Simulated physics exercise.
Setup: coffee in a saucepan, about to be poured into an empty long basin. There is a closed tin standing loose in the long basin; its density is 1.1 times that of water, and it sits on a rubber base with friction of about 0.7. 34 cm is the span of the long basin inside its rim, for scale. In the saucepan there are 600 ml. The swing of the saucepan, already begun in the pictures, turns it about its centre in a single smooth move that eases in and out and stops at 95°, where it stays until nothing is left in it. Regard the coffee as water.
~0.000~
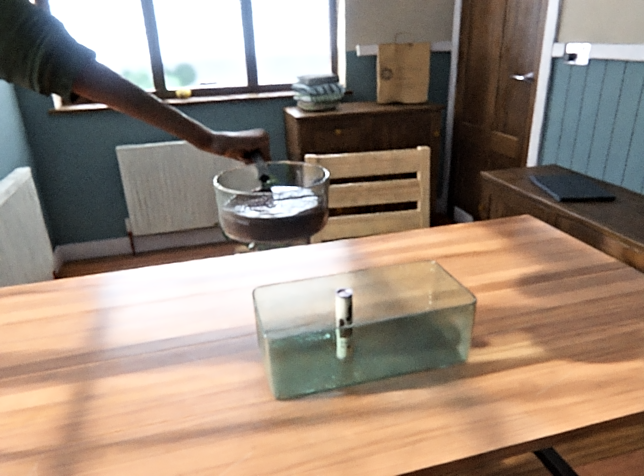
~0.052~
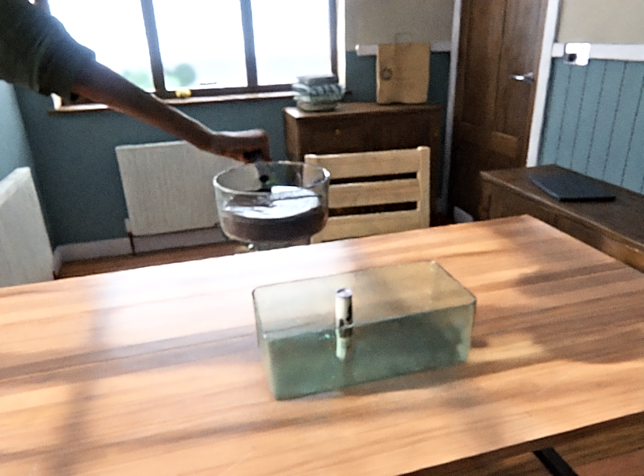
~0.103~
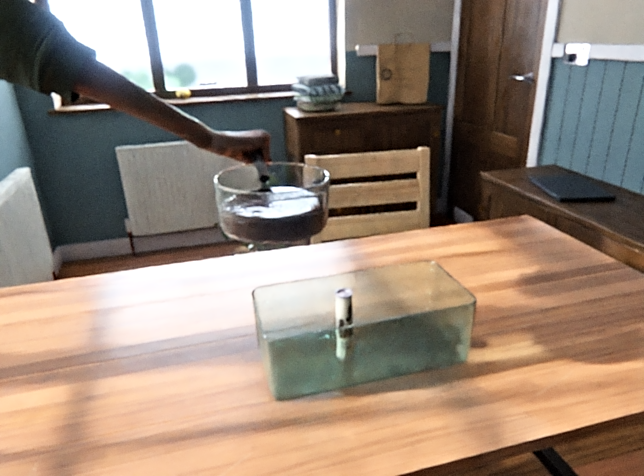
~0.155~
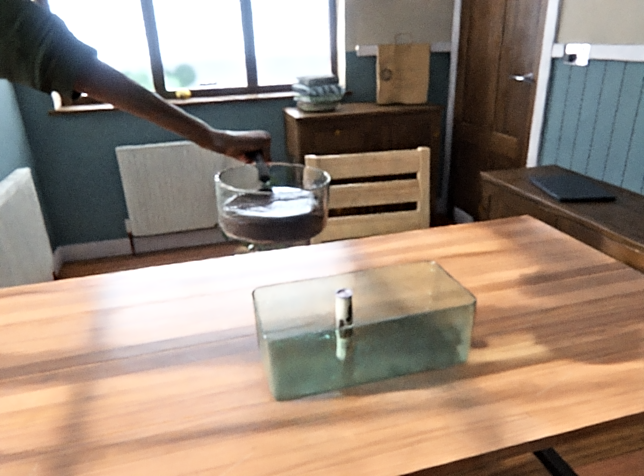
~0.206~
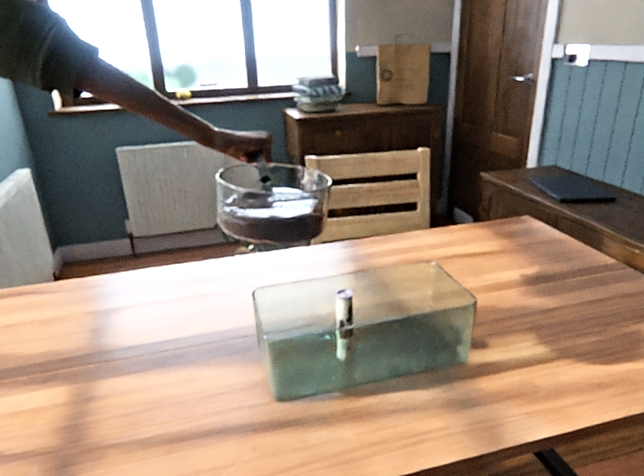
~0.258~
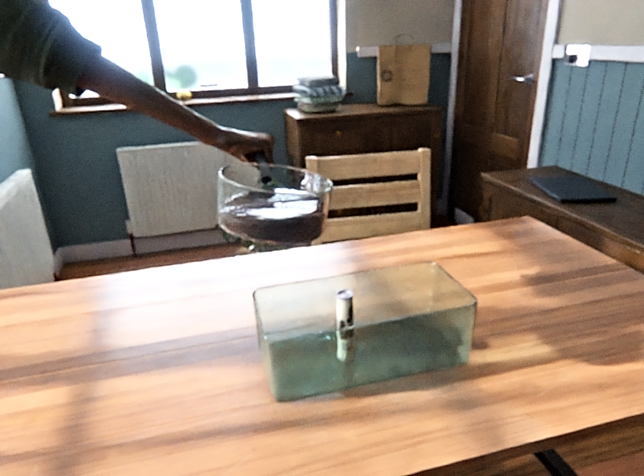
A hand slowly tilts a clear pan of dark liquid slightly rightward above a wooden table.
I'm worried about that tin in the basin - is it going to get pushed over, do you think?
No, it should stay put on its base.
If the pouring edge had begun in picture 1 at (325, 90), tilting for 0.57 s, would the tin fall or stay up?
After that, the tin overturns.
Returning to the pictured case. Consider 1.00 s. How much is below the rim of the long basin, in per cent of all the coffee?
56 per cent, give or take a little.
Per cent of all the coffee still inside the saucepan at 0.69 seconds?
About 76 per cent.
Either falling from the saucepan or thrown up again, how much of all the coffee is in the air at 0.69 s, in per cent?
About 24 per cent.
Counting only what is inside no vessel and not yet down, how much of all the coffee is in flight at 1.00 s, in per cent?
Around 22 per cent of the liquid is in flight.
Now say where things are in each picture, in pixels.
Tilt 0°; pouring edge (326, 172); surface from (221, 208) to (323, 196); the long basin's rim runs from (258, 313) to (455, 280); the tin's top is at (344, 295), in the first picture.
Tilt 0°; pouring edge (326, 172); surface from (221, 208) to (323, 196), in the second picture.
Tilt 2°; pouring edge (326, 174); surface from (220, 208) to (323, 197), in the third picture.
Tilt 4°; pouring edge (327, 176); surface from (220, 207) to (323, 197), in the fourth picture.
Tilt 7°; pouring edge (328, 179); surface from (220, 208) to (324, 198), in the fifth picture.
Tilt 11°; pouring edge (330, 183); surface from (220, 208) to (324, 198), in the sixth picture.
Then, 0.69 s in, the tilt is 59° and 76 per cent is still to pour; the tin stands where it began.
Then, 1.00 s in, the tilt is 89° and 23 per cent is still to pour; the tin stands where it began.
Then, 1.33 s in, the tilt is 95° and 4 per cent is still to pour; the tin stands where it began.
Then, 1.69 s in, the tilt is 95° and 1 per cent is still to pour; the tin stands where it began.
Finally, the tin stands where it began.
